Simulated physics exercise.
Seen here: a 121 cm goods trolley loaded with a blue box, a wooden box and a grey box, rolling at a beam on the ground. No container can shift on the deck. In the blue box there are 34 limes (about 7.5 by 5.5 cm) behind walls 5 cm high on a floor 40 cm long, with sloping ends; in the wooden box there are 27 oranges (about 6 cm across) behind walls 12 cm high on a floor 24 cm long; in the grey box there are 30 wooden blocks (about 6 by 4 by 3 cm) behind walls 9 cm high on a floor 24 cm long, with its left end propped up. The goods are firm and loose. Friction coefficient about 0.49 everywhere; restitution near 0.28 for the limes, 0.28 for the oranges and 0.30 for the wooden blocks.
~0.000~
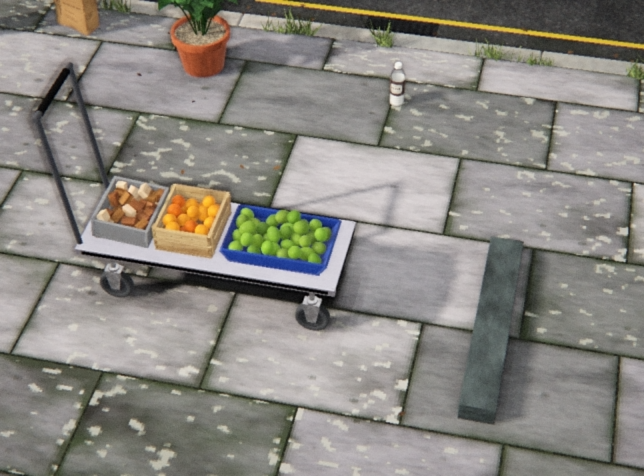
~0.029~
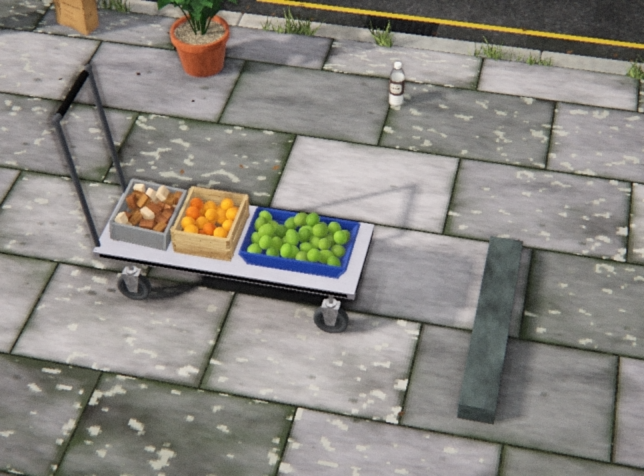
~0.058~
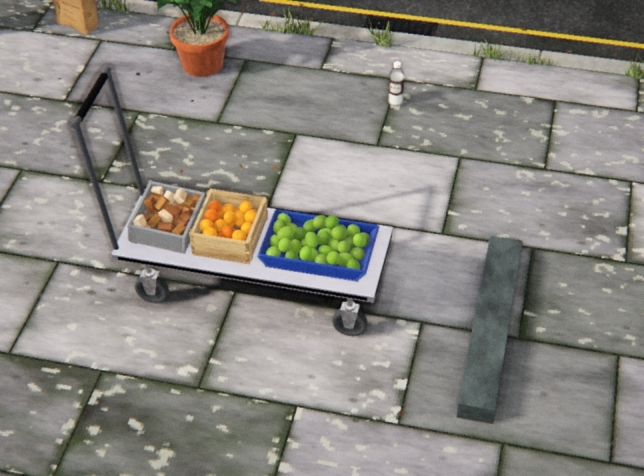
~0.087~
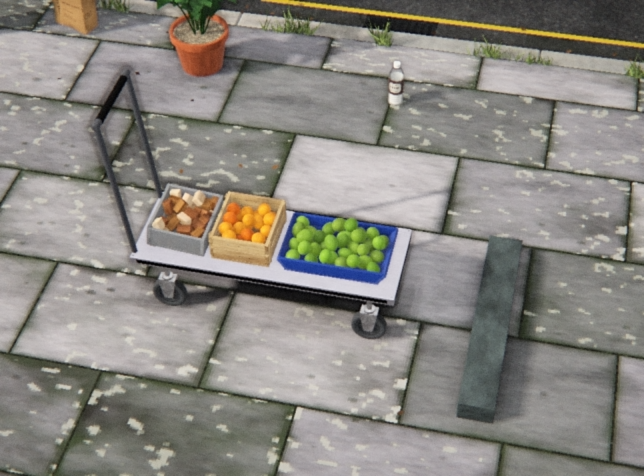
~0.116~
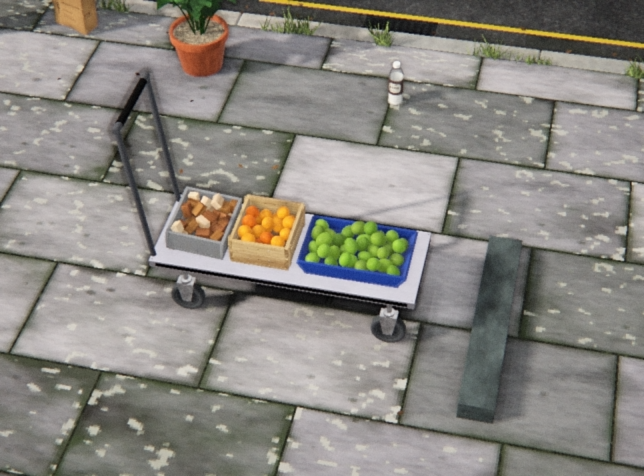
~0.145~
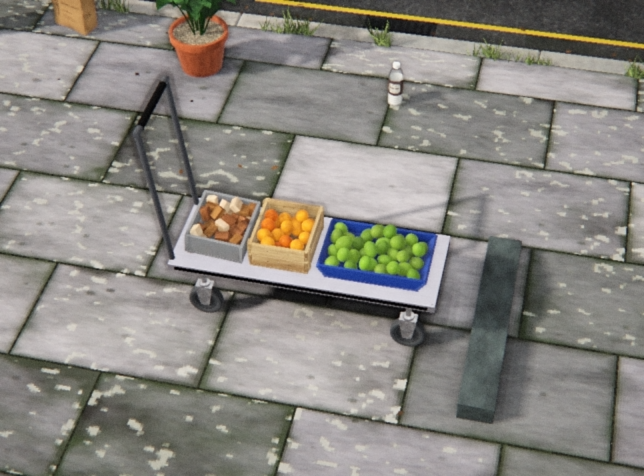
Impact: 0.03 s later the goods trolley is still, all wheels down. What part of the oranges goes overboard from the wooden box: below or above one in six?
Out of the wooden box go fewer than one in six of the oranges.
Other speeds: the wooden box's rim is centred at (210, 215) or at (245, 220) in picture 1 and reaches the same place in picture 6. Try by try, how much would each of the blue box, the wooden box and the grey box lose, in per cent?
Blue box 40 then 10, wooden box 0 then 0, grey box 10 then 0 per cent.
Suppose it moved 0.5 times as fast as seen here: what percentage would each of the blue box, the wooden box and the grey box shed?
In that case blue box 10, wooden box 0, grey box 0 per cent.
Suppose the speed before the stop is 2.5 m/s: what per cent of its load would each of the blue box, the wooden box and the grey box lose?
Then blue box 40, wooden box 0, grey box 0 per cent.
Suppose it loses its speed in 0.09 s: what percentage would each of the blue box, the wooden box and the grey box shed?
In that case blue box 50, wooden box 0, grey box 0 per cent.
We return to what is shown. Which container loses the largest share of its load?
It is the blue box.
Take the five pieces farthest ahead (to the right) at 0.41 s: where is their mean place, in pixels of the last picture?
Around (515, 266).
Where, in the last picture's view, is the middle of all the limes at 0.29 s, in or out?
At about (454, 259).
After 0.19 s, impact.
After 0.29 s, the blue box is down by 3 of 34, the wooden box has all 27 and the grey box is down by 1 of 30.
After 0.41 s, the blue box is down by 15 of 34, the wooden box is down by 2 of 27 and the grey box is down by 2 of 30.
After 0.64 s, the blue box is down by 17 of 34, the wooden box is down by 2 of 27 and the grey box is down by 3 of 30.
Final count (at 1.15 s), the blue box is down by 17 of 34, the wooden box is down by 2 of 27 and the grey box is down by 3 of 30. Asked share, 2 of 27, 7 per cent.
